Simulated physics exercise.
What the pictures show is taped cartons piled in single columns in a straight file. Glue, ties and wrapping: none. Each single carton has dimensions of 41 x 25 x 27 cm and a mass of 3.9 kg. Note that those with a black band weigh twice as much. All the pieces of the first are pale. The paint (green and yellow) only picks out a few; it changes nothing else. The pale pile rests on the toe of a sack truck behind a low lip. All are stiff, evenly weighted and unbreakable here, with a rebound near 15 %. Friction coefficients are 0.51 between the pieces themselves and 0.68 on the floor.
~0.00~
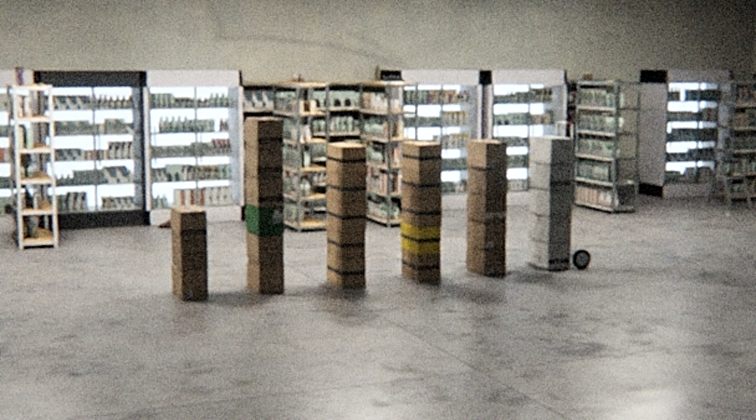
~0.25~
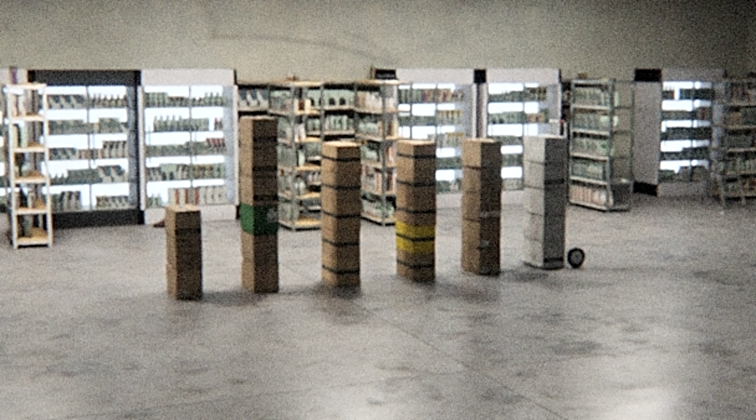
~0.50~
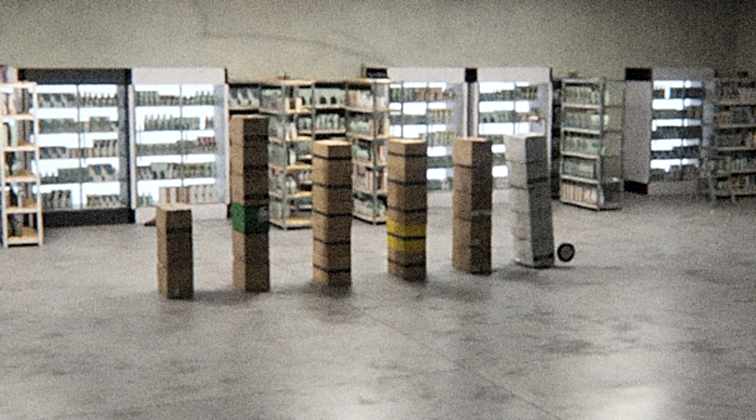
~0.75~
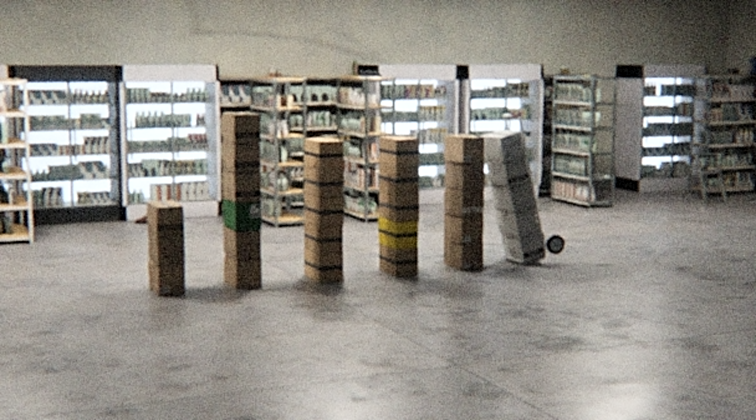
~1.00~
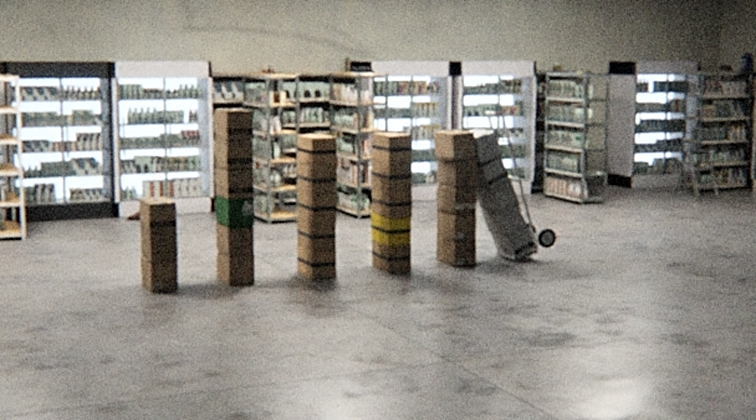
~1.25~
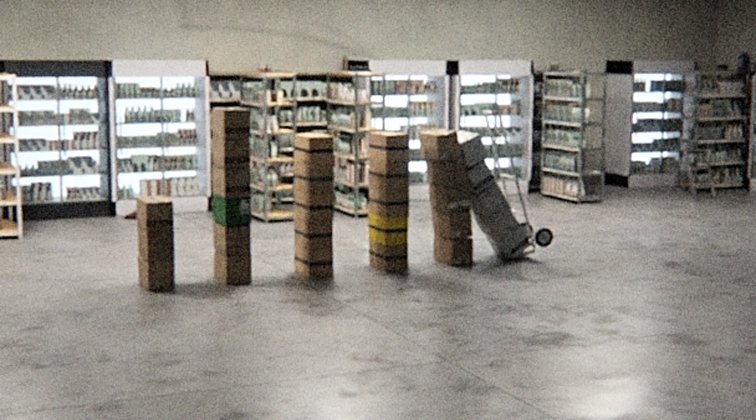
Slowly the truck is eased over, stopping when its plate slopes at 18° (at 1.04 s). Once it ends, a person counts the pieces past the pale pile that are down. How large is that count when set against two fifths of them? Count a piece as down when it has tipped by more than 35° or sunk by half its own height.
The count ends up above two fifths.
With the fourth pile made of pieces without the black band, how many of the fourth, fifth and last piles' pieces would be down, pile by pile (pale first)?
Down by pile: Fourth 5, fifth 5, last 3.
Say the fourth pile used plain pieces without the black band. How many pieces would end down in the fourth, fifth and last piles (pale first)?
Down at the end: Fourth pile 5, fifth pile 5, last pile 3.
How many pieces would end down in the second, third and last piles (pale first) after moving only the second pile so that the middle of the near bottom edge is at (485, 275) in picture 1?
Then second 5, third 5, last 3.
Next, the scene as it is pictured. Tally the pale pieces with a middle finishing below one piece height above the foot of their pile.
2 pale pieces.
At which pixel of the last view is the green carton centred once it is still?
In the final picture its centre lies roughly at (106, 256).
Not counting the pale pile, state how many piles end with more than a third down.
That would be 5 of them.
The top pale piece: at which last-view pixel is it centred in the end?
Resting point in the last picture: Around (394, 231).
After 1.72 s, 5 of the pale pile down; 3 of the 24 other cartons down.
After 2.40 s, 5 of the pale pile down; 7 of the 24 other cartons down; yellow carton leaning 38°.
After 2.98 s, 5 of the pale pile down; 15 of the 24 other cartons down; yellow carton on its side; green carton leaning 20°.
After 3.54 s, 5 of the pale pile down; 22 of the 24 other cartons down; yellow carton on its side; green carton leaning 27°, 25 cm lower.
At rest (4.5 s), 5 of the pale pile down; 23 of the 24 other cartons down; yellow carton on its side; green carton leaning 37°, 36 cm lower. That is 96 per cent. As the last picture would show them, middles, yellow carton near (337, 259), green carton near (106, 256).
